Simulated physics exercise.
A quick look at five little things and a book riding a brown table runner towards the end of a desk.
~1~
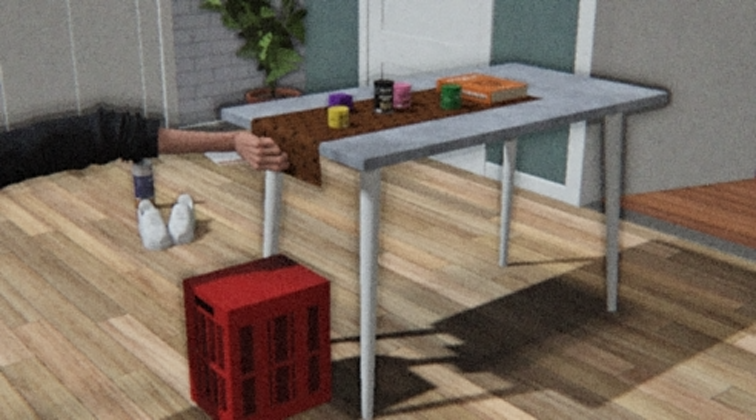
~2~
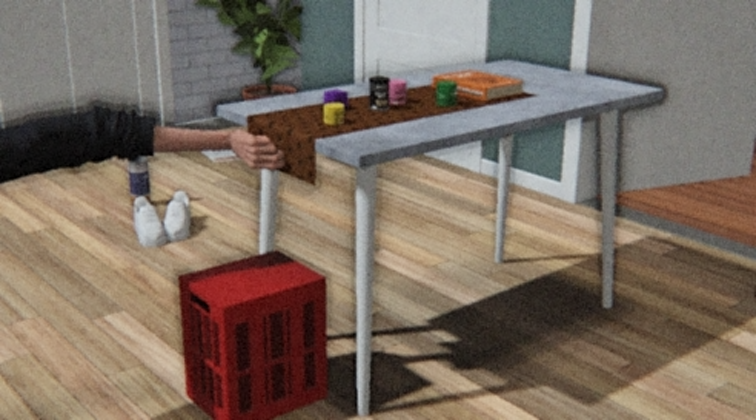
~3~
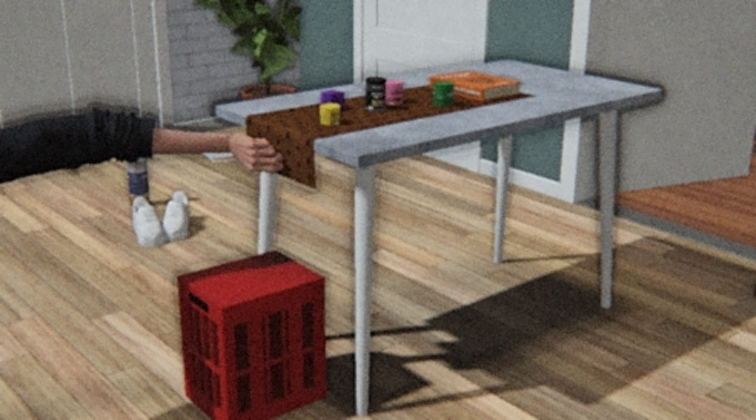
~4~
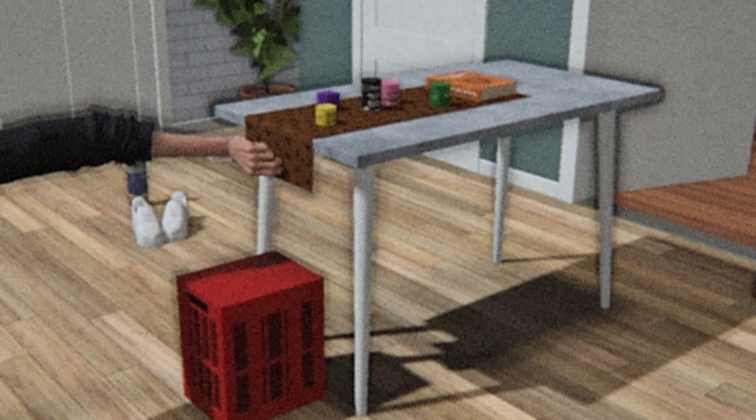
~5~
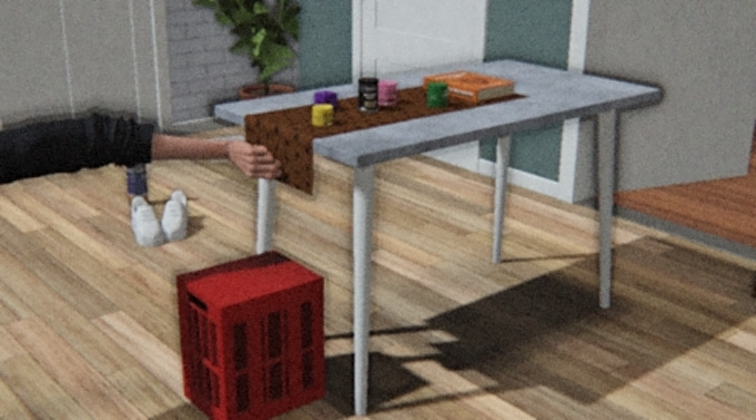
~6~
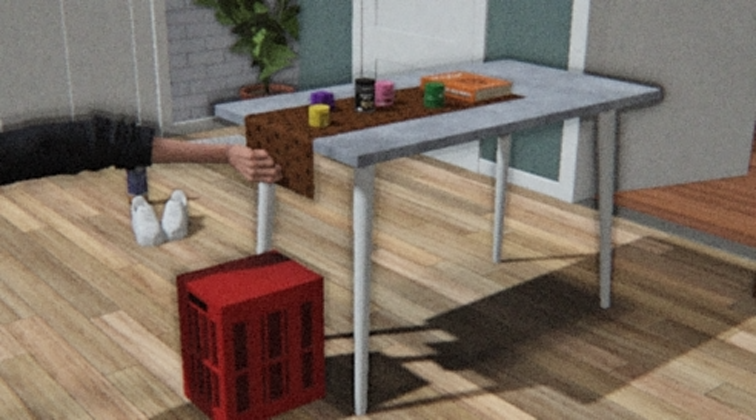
A brown runner is drawn slowly leftward over the near end of a grey table by a hand at its edge, its hanging part lengthening slightly. The yellow, purple, black, pink and green items and the orange book ride left with it a little, while the red crate below stays put.
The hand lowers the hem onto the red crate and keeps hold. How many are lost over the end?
The count of fallen things is two.
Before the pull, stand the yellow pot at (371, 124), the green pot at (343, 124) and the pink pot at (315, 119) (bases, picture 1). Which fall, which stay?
The yellow pot falls, the green pot falls, the pink pot comes down.
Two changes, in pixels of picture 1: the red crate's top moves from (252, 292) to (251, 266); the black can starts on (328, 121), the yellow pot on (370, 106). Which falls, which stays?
The black can tumbles off; the yellow pot holds on.
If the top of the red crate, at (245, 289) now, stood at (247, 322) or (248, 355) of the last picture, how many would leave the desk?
Then 3 and 4.
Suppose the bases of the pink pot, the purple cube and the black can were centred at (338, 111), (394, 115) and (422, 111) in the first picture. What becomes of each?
The pink pot tumbles off; the purple cube stays on; the black can remains up.
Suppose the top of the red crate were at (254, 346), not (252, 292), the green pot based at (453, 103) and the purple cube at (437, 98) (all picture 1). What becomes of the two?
The green pot does not fall; the purple cube stays on.
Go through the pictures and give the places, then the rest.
Hem (321, 188); yellow pot (338, 109); purple cube (340, 95); black can (384, 81); pink pot (401, 85); green pot (452, 86); top of the crate (252, 292), in the first picture.
Hem (315, 186); yellow pot (334, 105), in the second picture.
Hem (316, 189); purple cube (333, 92), in the third picture.
Hem (313, 193); black can (372, 79); top of the crate (245, 289), in the fourth picture.
Hem (313, 196); pink pot (387, 82), in the fifth picture.
Hem (314, 200); yellow pot (319, 107); purple cube (322, 93); black can (365, 80); pink pot (384, 83); green pot (435, 84), in the sixth picture.
Soon after, hem near (278, 229); yellow pot gone.
After that, hem on the crate; yellow pot and purple cube gone.
In the end, hem on the crate; yellow pot and purple cube gone. It carries off two.
